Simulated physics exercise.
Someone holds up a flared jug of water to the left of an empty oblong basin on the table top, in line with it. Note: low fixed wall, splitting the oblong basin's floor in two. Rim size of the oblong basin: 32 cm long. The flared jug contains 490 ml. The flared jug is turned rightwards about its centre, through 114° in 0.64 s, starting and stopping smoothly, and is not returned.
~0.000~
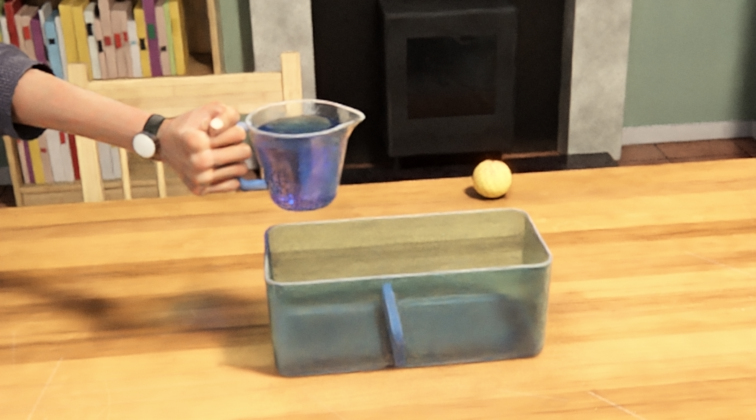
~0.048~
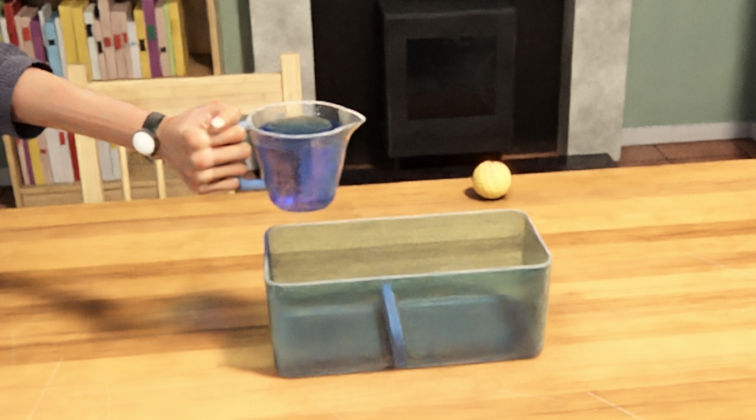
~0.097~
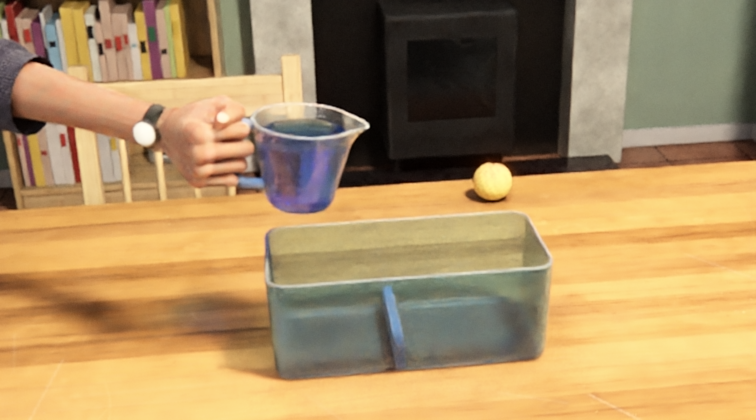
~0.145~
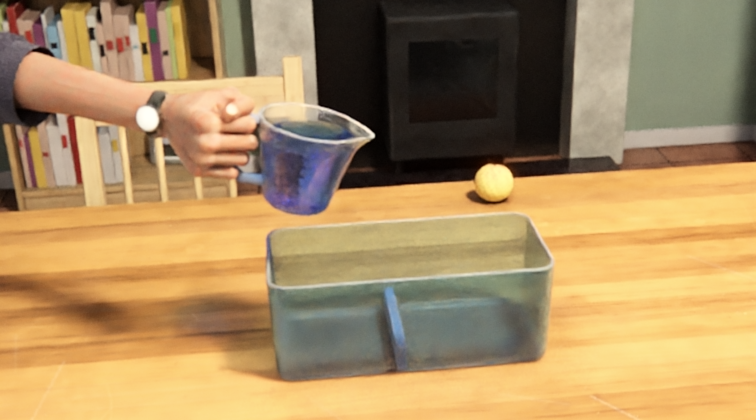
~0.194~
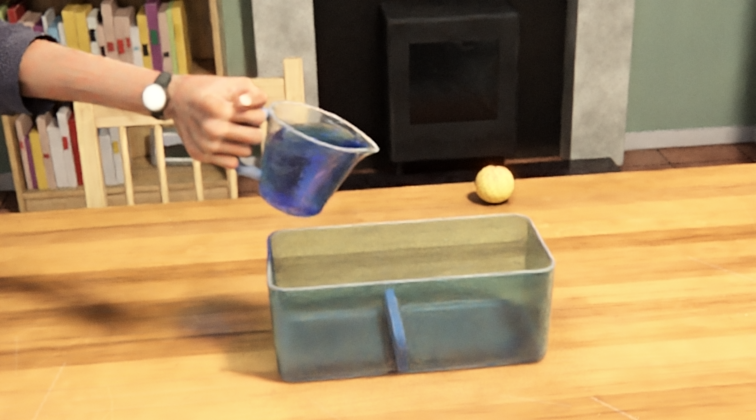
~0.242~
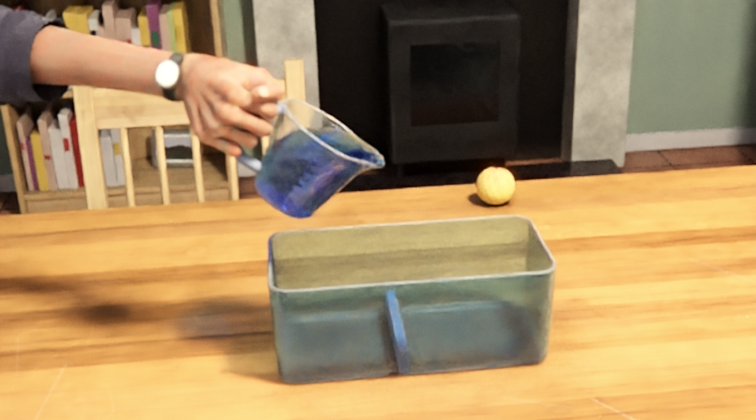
A clear jug of blue-tinted water, gripped by a hand wearing a wristwatch, tilts smoothly rightwards above an oblong see-through basin with a low dividing wall, its spout lowering, while a yellow fruit rests on the wooden table.
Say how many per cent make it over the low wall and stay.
About 63 per cent makes it over and stays.
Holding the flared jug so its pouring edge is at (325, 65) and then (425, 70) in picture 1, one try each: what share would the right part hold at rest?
Near 40 in a hundred on the first go and near 85 in a hundred on the second.
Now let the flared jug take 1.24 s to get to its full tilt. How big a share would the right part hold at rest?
That would give about 80 percent.
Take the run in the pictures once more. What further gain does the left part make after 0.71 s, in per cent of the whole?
Close to 3% of the whole.
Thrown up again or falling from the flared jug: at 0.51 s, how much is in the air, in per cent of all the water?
Estimate: Some 22 % of the total.
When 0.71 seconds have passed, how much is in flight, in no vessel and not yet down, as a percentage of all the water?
Near 3 per cent, I'd say.
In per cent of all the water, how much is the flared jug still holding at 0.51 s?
At that time about 30 in a hundred parts are still held.
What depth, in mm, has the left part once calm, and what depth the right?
Roughly 10 mm on the left side and 14 mm on the right side.
Then, 0.51 s in, the tilt is 103° and 30 per cent is still to pour, 6 is left of the wall and 42 right of it.
Then, 0.71 s in, the tilt is 114° and 1 per cent is still to pour, 33 is left of the wall and 63 right of it.
Then, 0.92 s in, the tilt is 114° and 0 per cent is still to pour, 36 is left of the wall and 63 right of it.
Then, 1.14 s in, the tilt is 114° and 0 per cent is still to pour, 36 is left of the wall and 63 right of it.
Finally, 36 per cent lies left of the wall, 63 right of it and 1 outside.
